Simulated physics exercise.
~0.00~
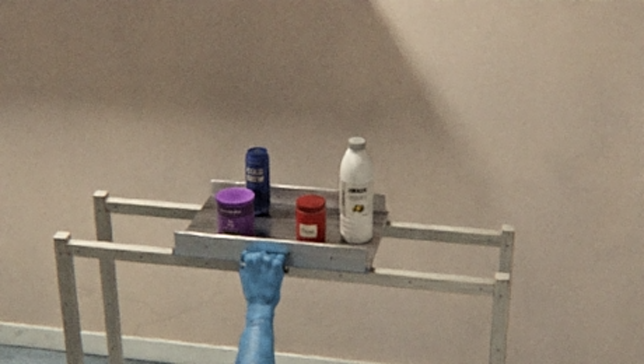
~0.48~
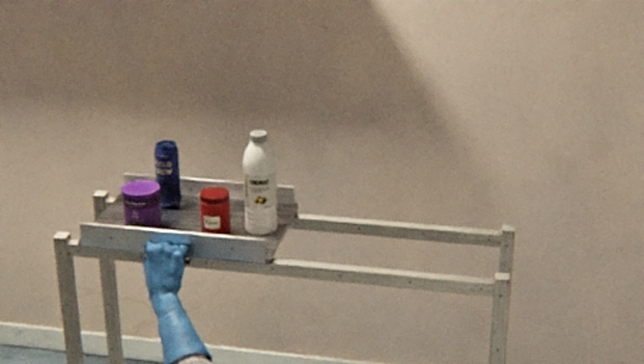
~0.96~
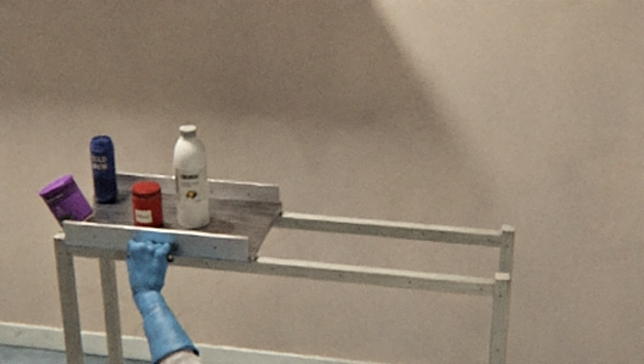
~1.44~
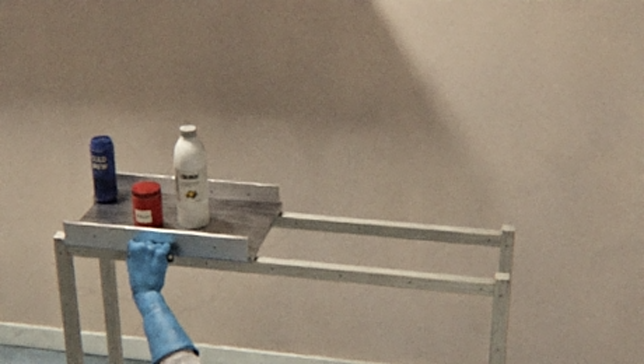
A blue-gloved hand slides a tray left until the purple tin tips off the end.
